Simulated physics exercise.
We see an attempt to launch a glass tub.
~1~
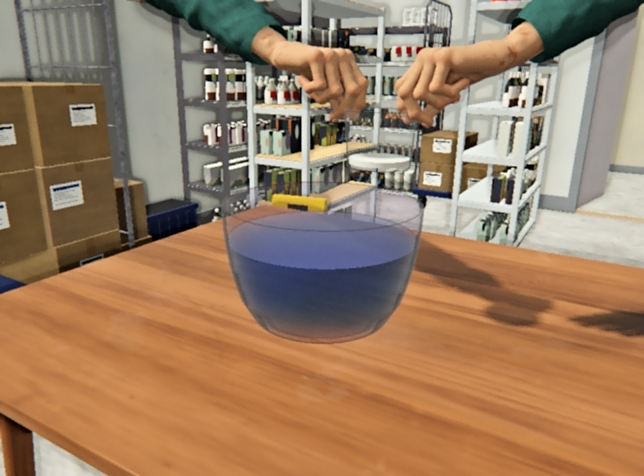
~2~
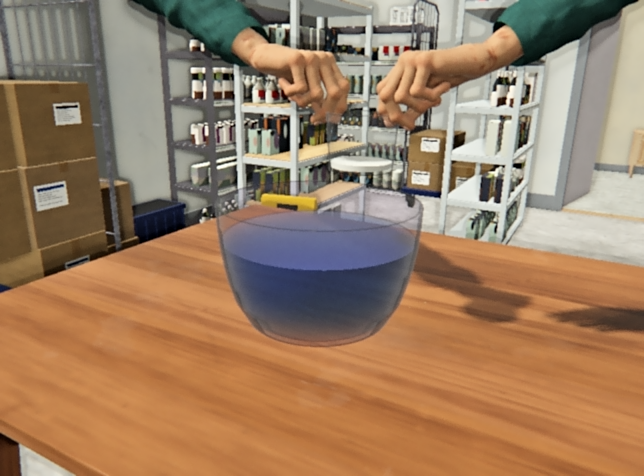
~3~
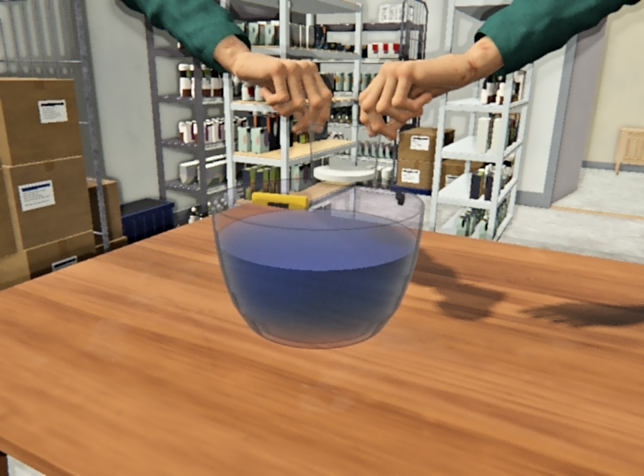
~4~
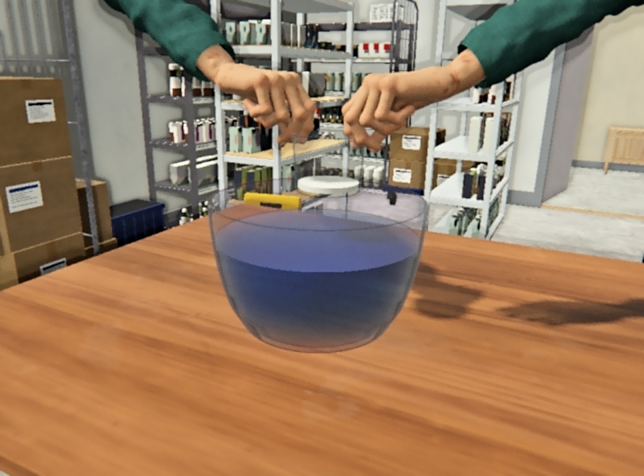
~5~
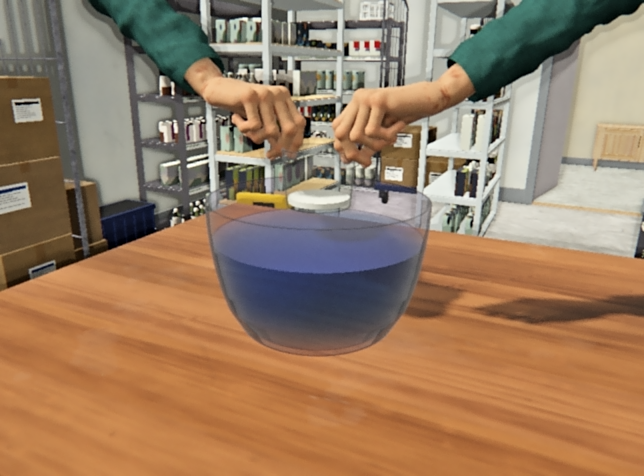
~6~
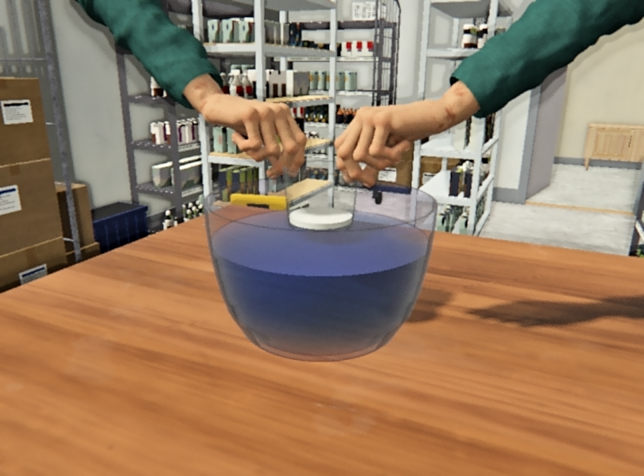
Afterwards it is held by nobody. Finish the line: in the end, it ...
In the end, it rides on the surface.
Soon after, the tub dips into the dyed water.
Later, it bobs and steadies.
In the end, the tub floats with about half of its side showing.
